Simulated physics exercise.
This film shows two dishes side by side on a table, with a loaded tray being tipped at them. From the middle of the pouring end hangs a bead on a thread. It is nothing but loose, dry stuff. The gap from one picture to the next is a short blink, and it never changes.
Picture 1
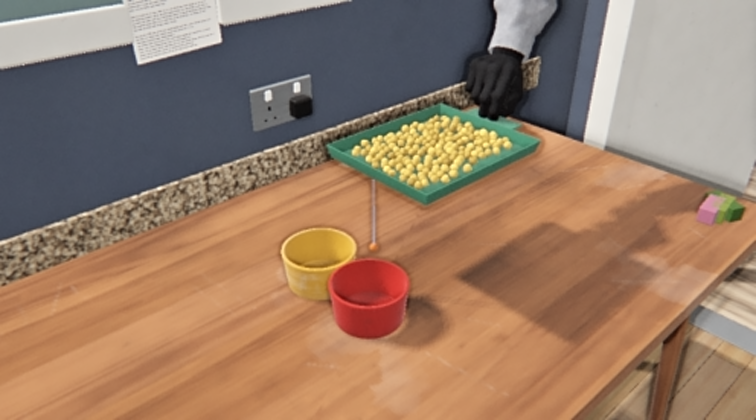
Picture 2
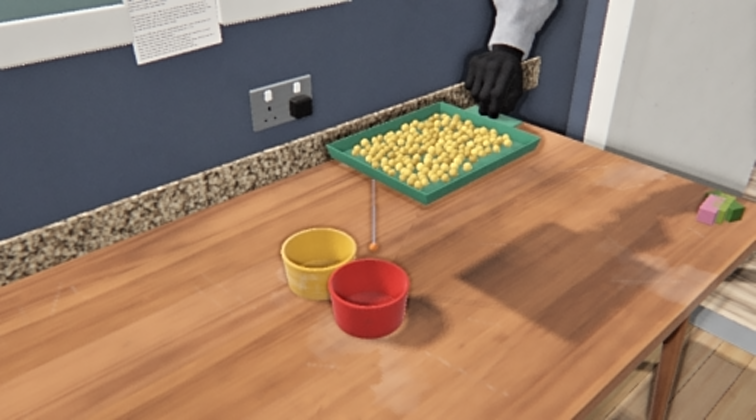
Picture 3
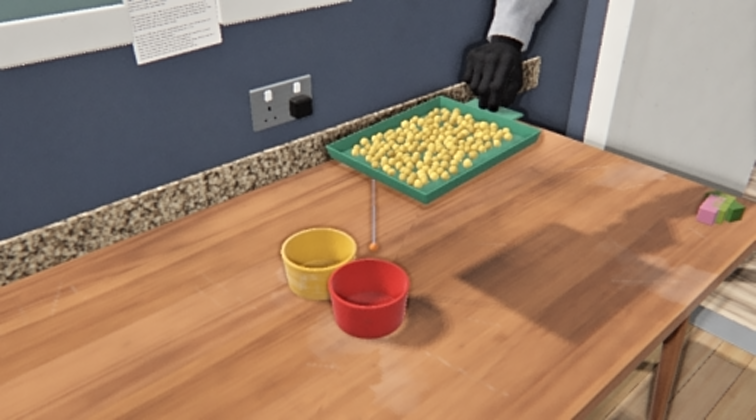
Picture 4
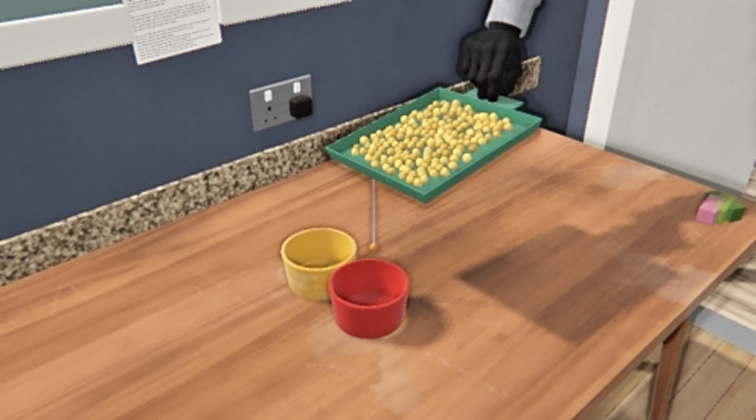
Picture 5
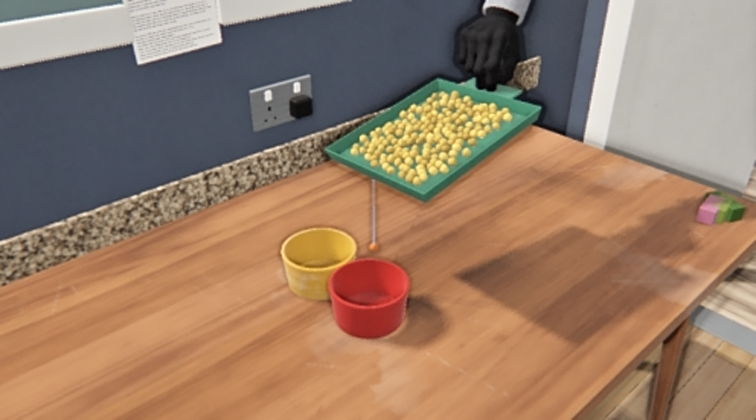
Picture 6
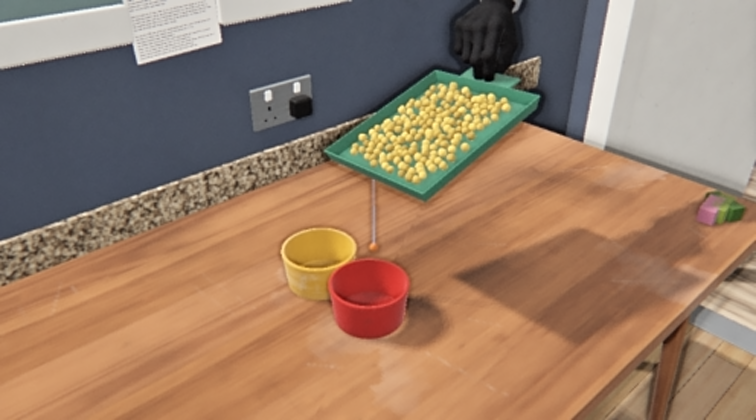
In the video, a black-gloved hand gradually raises the far end of a green tray of small yellow balls, slightly tilting it above a wooden table, while a yellow dish, a red dish and a hanging bead stay still.
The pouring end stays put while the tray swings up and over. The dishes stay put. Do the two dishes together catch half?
By the end, the dishes are holding most of the load, I'd say.
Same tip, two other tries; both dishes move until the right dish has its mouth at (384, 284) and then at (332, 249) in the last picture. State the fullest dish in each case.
The left-hand one the first time, the right-hand one the second.
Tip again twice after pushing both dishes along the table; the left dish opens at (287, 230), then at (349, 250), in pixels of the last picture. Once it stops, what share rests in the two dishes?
About 80 and 50 per cent.
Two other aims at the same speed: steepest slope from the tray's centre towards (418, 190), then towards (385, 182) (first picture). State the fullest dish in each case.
For the first place it's the right-side dish, for the second the right-side dish.
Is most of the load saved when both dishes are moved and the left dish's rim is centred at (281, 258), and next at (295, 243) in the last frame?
The dishes end up with the lesser share in the first try and the greater share in the second.
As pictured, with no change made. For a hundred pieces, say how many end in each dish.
Left dish: Roughly 70 per cent; right dish: Roughly 30 per cent.
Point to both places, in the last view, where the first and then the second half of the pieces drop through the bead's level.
The first part passes (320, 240); everything after passes (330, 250).
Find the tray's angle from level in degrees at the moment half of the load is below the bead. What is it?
Roughly 110 degrees from level.
Soon after the last picture, tray tipped steeply; nearly all on the tray; a stray few in the air.
A little later, tray tipped past a quarter turn; nearly all on the tray; a stray few in the right dish.
Later still, tray tipped past a quarter turn; about a quarter in the right dish; about two thirds in the left dish; a small part outside both.
At rest, tray tipped past a quarter turn; about a quarter in the right dish; about two thirds in the left dish; a small part outside both.
